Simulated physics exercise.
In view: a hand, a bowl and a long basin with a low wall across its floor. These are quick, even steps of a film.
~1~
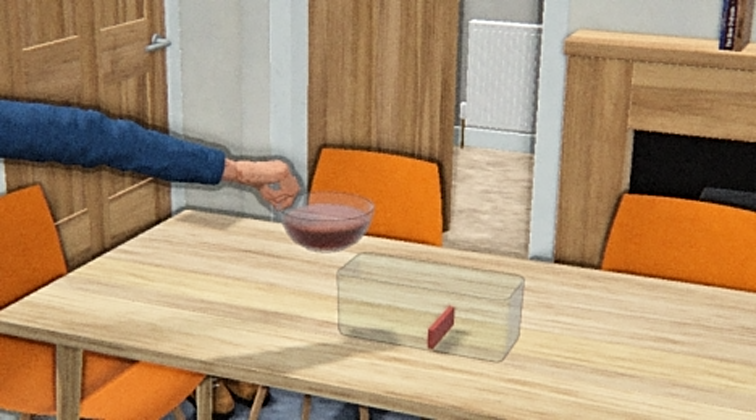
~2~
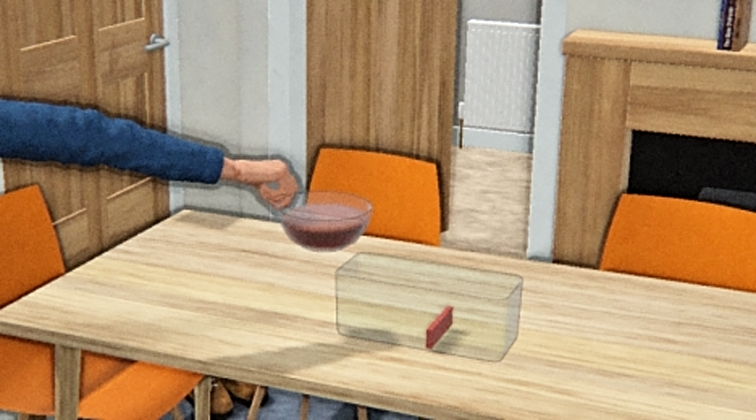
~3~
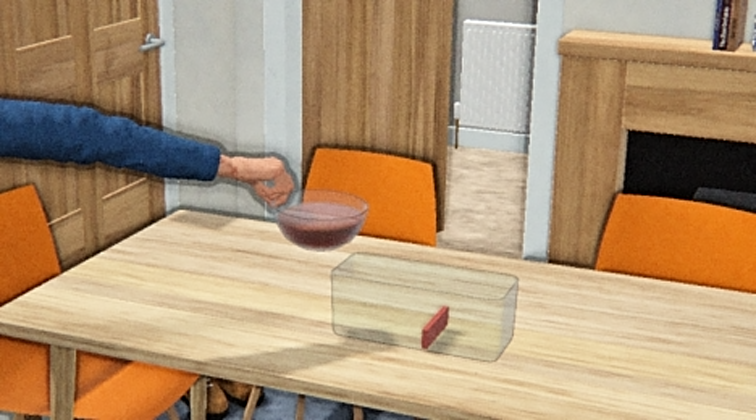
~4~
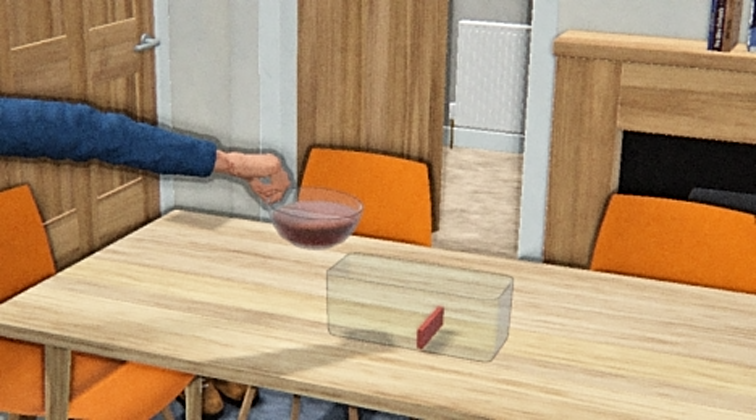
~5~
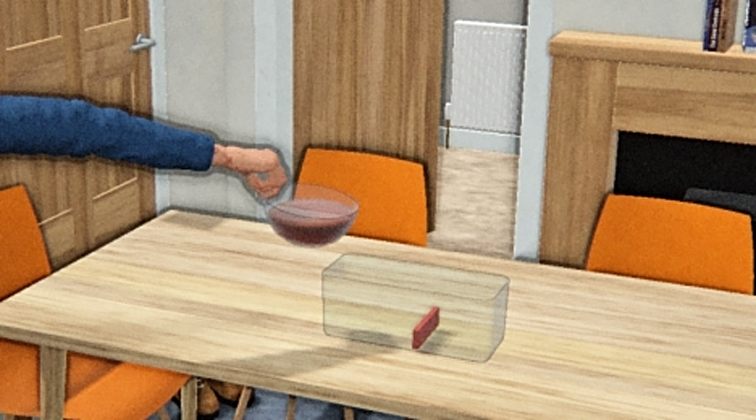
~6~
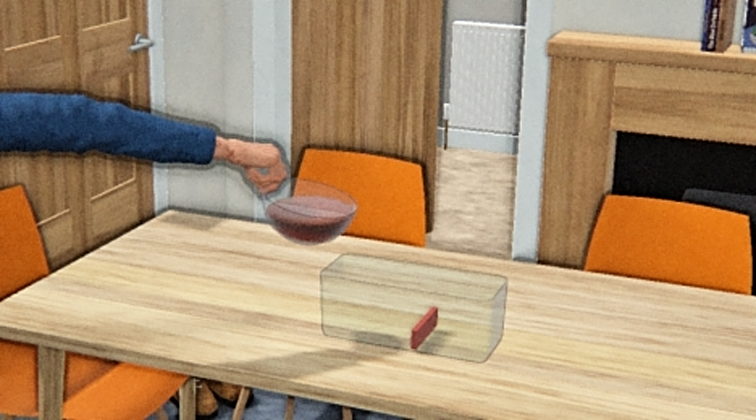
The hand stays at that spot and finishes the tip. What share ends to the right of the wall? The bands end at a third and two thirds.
In the end less than a third is right of the wall.
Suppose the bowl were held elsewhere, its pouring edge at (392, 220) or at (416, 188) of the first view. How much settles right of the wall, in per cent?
Near 60 % and 75 %.
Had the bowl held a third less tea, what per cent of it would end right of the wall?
About 10 per cent.
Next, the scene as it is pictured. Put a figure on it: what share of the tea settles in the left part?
Some 80 per cent.
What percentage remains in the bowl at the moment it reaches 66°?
Close to 50 per cent.
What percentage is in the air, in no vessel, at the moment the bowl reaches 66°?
Some 35 per cent.
A moment on, the bowl is tipped part way and 49 per cent is still to pour, 15 is left of the wall and 0 right of it.
Next, the bowl is tipped right over and 0 per cent is still to pour, 85 is left of the wall and 6 right of it.
Then the bowl is tipped right over and 0 per cent is still to pour, 85 is left of the wall and 14 right of it.
Later the bowl is tipped right over and 0 per cent is still to pour, 82 is left of the wall and 17 right of it.
At rest 81 per cent lies left of the wall, 18 right of it and 1 outside.
